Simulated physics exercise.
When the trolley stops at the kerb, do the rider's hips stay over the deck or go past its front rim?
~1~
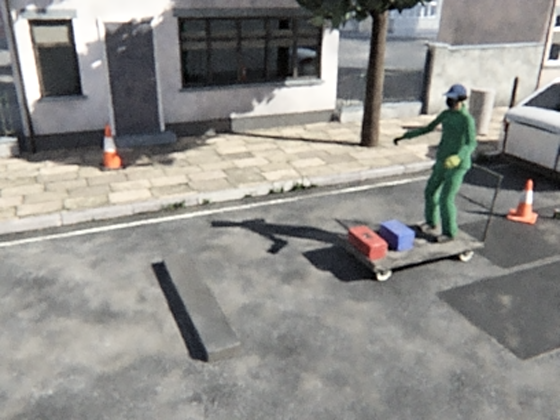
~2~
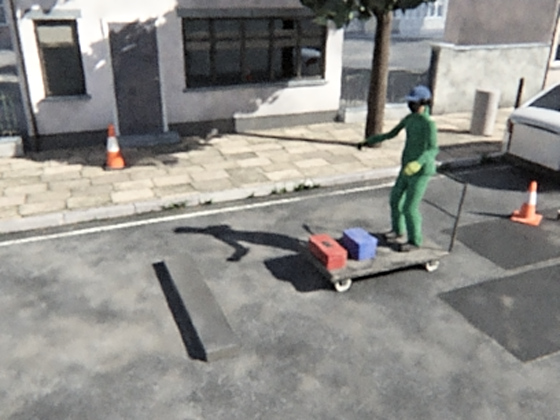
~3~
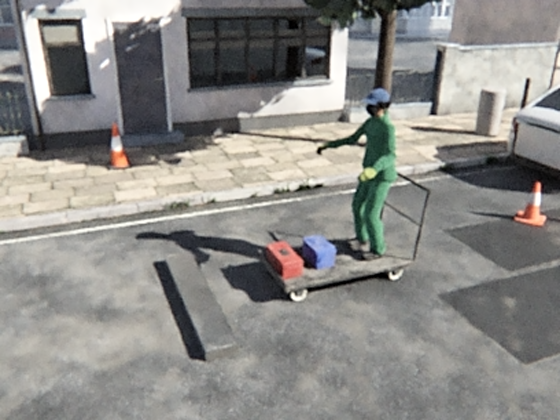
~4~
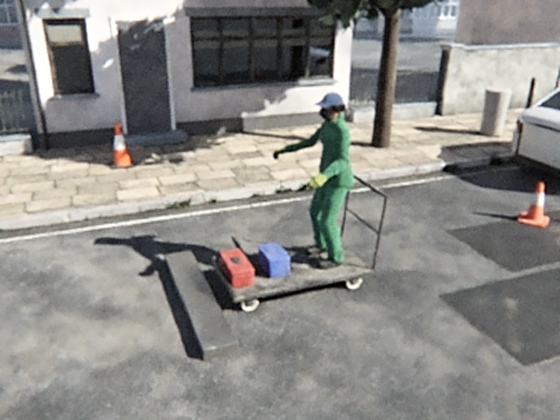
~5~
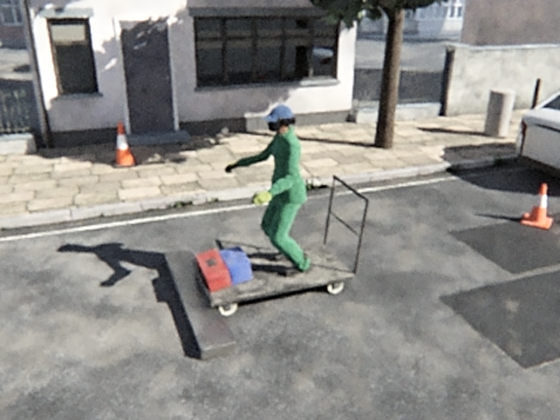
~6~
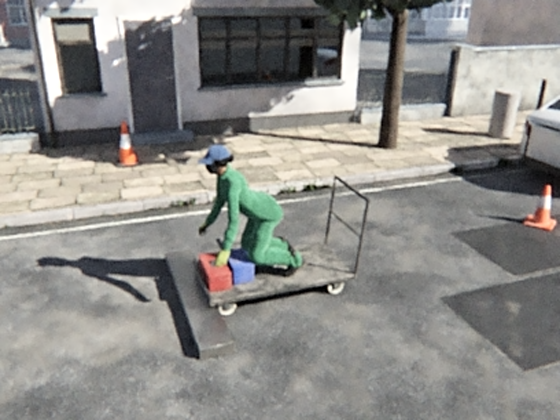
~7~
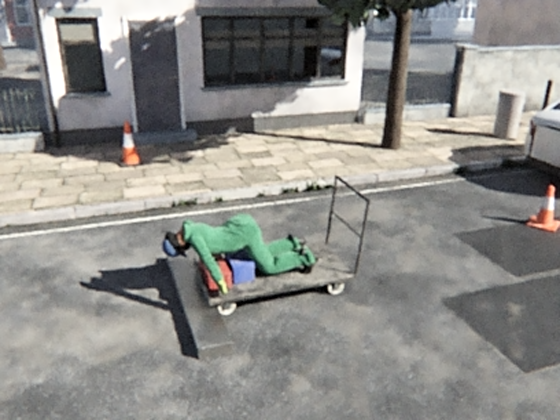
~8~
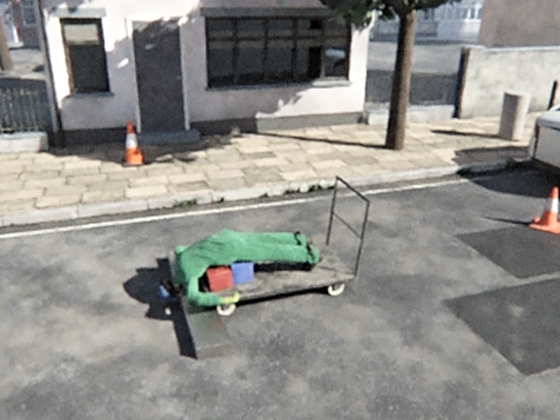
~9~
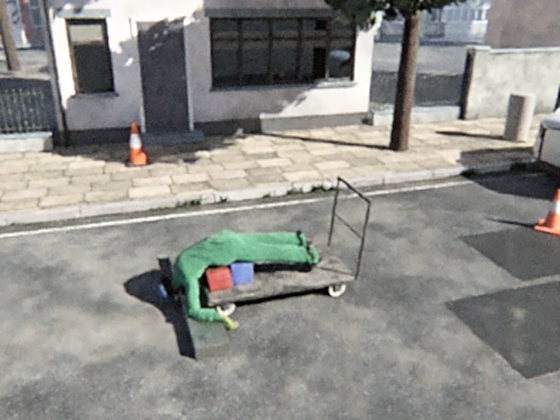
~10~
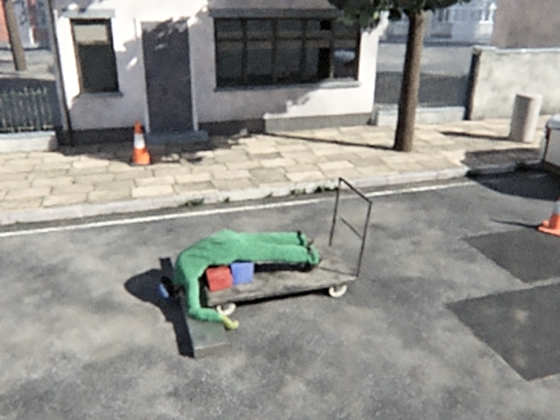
The rider's hips stay over the deck, while the head and arms hang down over the front.
A trolley rolls left into a kerb, and its green-clad rider slumps over two boxes.
